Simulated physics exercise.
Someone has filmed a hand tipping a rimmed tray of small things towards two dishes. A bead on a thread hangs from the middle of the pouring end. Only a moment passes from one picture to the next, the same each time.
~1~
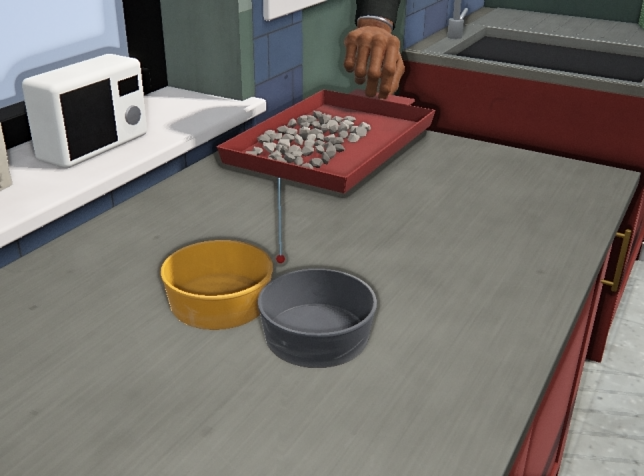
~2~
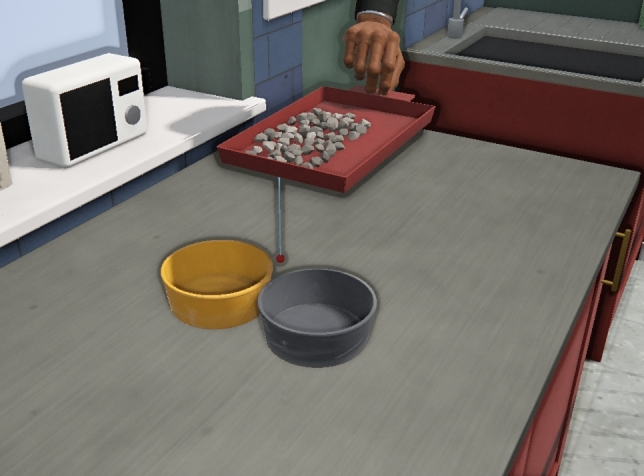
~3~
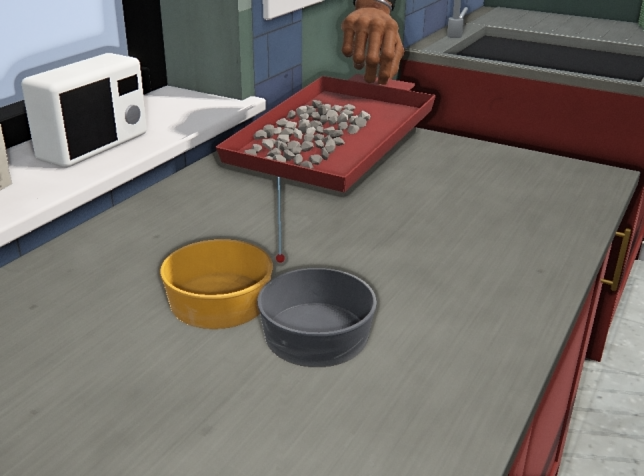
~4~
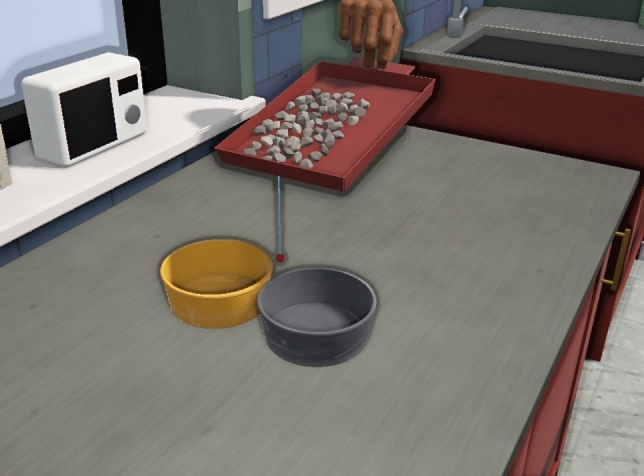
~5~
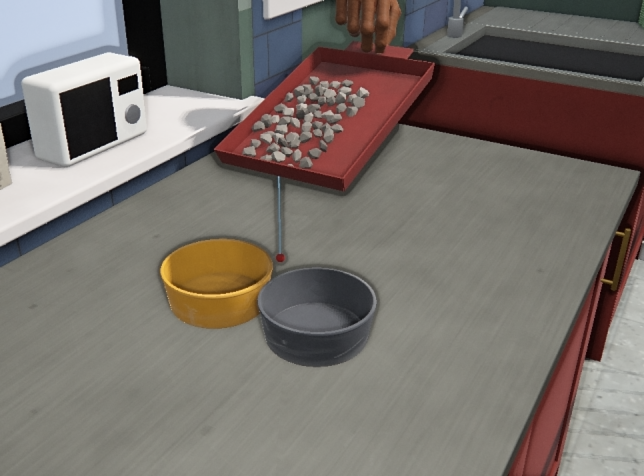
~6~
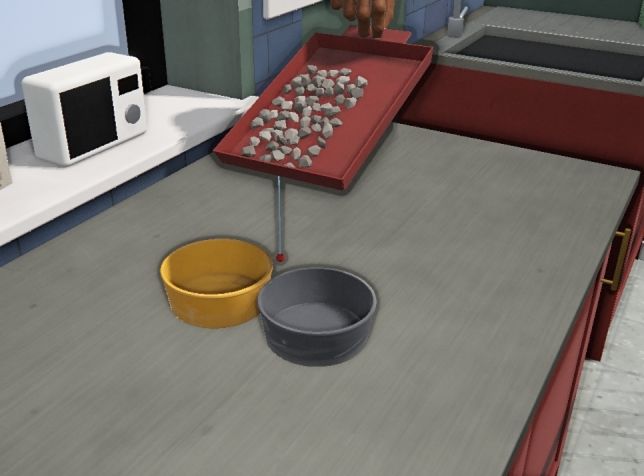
Red rimmed tray of grey gravel slowly tilting as a hand raises its far end, above a yellow dish and a grey dish.
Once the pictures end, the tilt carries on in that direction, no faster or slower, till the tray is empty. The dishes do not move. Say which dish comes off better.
The left one ends fuller.
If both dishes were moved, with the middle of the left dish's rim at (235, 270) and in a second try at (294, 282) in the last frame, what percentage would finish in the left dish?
About 70 and 50 per cent.
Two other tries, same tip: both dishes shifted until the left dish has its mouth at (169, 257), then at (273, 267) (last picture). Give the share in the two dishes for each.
About 90 and 30 per cent.
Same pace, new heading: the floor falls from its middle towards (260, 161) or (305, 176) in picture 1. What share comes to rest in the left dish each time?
The first gives 100 %, the second 20 %.
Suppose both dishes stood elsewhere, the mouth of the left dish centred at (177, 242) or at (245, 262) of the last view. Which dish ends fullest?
First right, then the left-hand dish.
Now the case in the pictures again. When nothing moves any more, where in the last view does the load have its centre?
Close to (237, 309).
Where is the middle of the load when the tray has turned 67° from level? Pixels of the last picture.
Around (263, 150).
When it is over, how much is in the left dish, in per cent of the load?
Some 60 per cent.
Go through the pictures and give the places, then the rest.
The first picture shows corners of the pouring end near (222, 146) and (345, 175), level; middle of the load near (310, 138), bits of gravel; left dish near (185, 307); right dish near (287, 344); bead on its thread near (281, 259).
The second picture shows corners of the pouring end near (221, 146) and (344, 175), level; middle of the load near (310, 136).
The third picture shows corners of the pouring end near (220, 146) and (344, 175), tipped barely, level across its low end; middle of the load near (310, 131).
The fourth picture shows corners of the pouring end near (219, 147) and (343, 175), tipped a little, level across its low end; middle of the load near (309, 124).
The fifth picture shows corners of the pouring end near (219, 148) and (342, 176), tipped clearly, level across its low end; middle of the load near (308, 118).
The sixth picture shows corners of the pouring end near (218, 149) and (341, 176), tipped clearly, level across its low end; middle of the load near (306, 111); left dish near (184, 306); right dish near (287, 343).
Shortly afterwards, tray tipped steeply; the whole lot on the tray.
Next, tray tipped past a quarter turn; near half on the tray; a little in the right dish; near a quarter in the left dish; a little outside both; a little in the air.
Some moments later, tray tipped past a quarter turn; near a third in the right dish; near half in the left dish; a little outside both.
In the end, tray tipped past a quarter turn; near a quarter in the right dish; near half in the left dish; a little outside both.
